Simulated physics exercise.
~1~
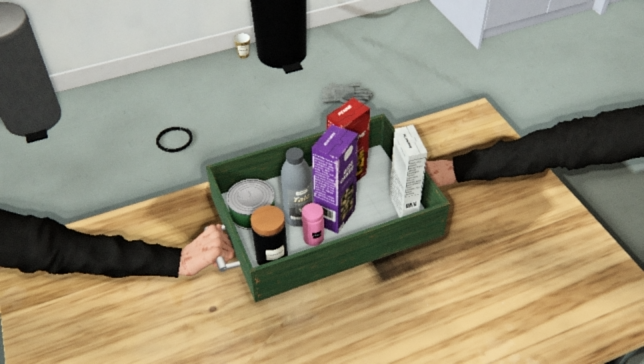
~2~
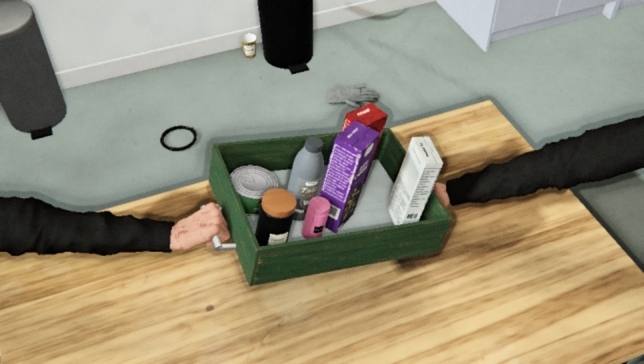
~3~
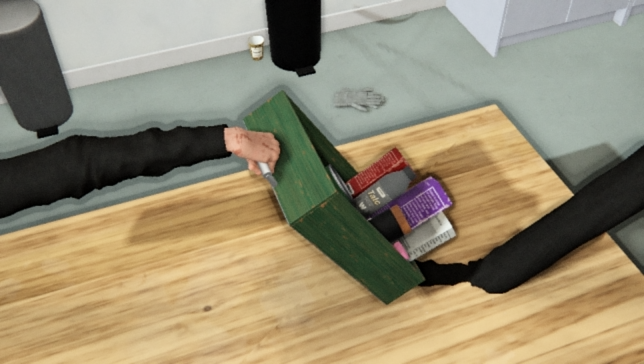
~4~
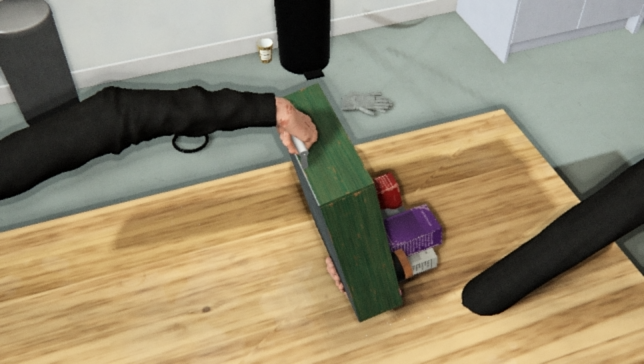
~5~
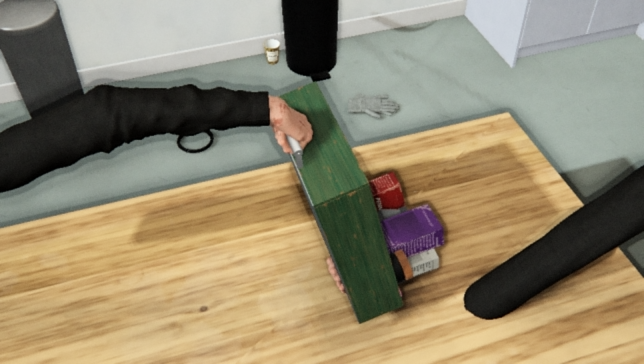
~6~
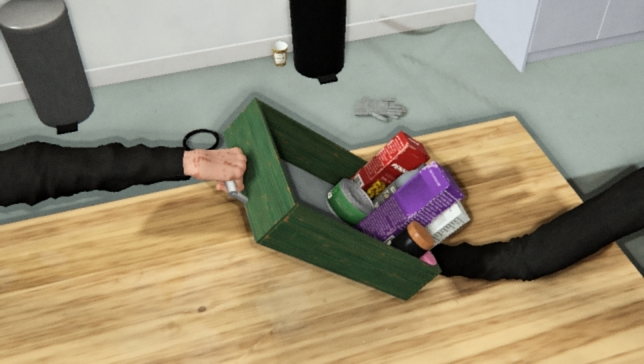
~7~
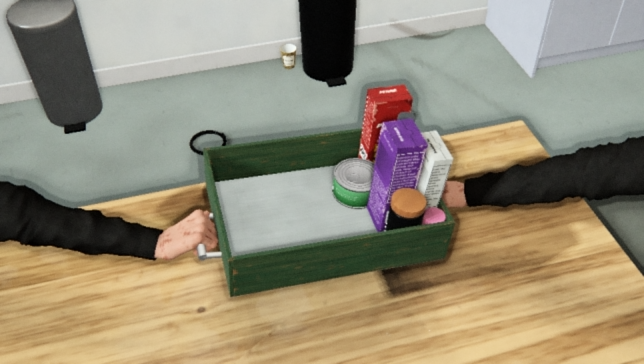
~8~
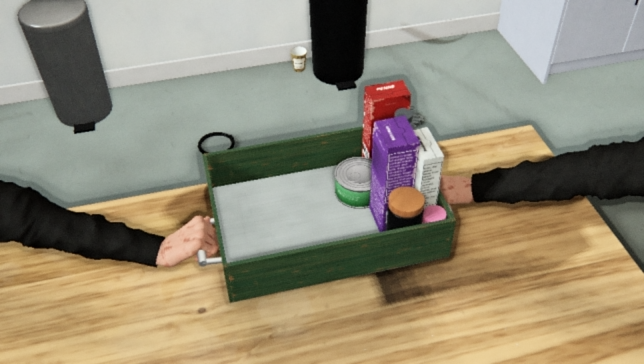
Two hands tip a green crate steeply rightward, then level it, its items bunched right.
